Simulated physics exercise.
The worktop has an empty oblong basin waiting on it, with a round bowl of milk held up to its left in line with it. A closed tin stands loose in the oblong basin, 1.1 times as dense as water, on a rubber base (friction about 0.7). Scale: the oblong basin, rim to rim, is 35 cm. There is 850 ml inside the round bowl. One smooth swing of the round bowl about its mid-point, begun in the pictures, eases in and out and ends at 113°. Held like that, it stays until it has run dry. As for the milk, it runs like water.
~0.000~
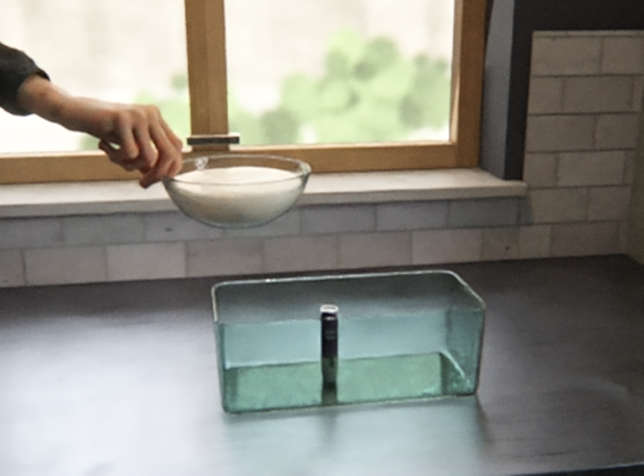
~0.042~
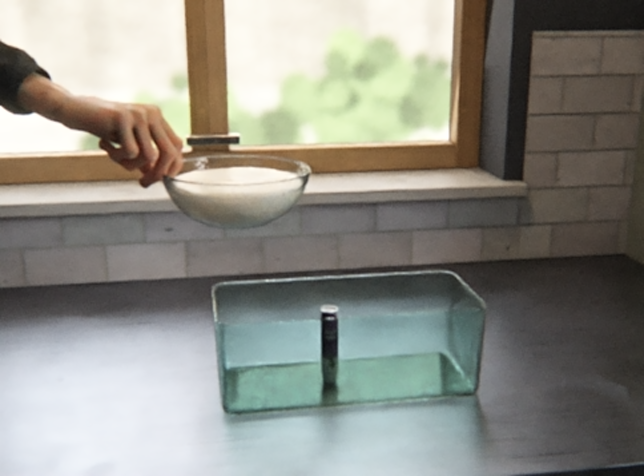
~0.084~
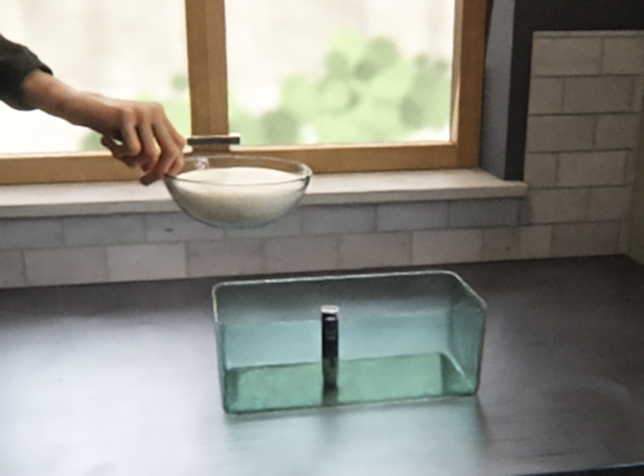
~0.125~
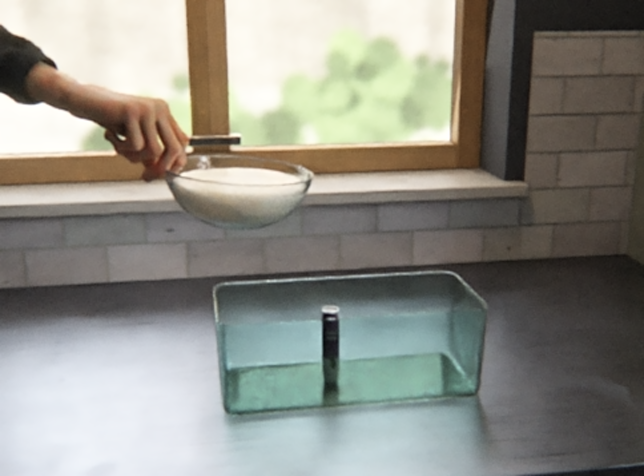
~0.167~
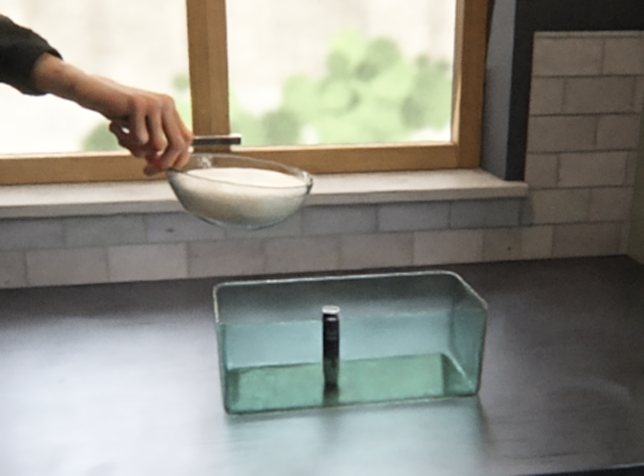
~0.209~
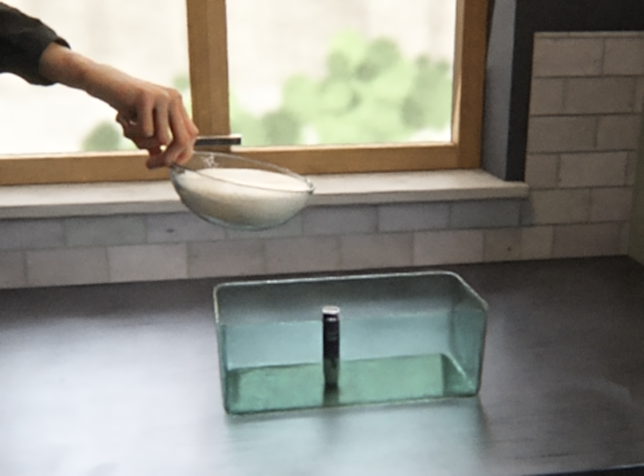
A hand holding a round glass bowl of milk slowly tilts it rightward above a clear oblong basin with a small tin inside.
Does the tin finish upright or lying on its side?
It finishes upright.
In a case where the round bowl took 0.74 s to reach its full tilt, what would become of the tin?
Then the tin tumbles.
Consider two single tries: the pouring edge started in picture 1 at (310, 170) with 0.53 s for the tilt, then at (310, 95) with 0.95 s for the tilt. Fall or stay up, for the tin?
Trial 1 - tin tips; trial 2 - tin tips.
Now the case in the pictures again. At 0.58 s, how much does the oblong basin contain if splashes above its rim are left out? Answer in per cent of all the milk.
Roughly 34 per cent.
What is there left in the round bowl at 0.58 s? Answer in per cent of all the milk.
Remaining: Near 20 % of the total.
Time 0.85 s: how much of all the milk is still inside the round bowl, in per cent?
Share remaining: Approx. 0 %.
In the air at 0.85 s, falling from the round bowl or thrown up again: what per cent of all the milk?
Close to 2 %.
After 0.58 s the tilt is 76° and 19 per cent is still to pour; the tin stands where it began.
After 0.85 s the tilt is 110° and 0 per cent is still to pour; the tin stands where it began.
After 1.14 s the tilt is 113° and 0 per cent is still to pour; the tin stands where it began.
After 1.45 s the tilt is 113° and 0 per cent is still to pour; the tin stands where it began.
In the end the tin stands where it began.
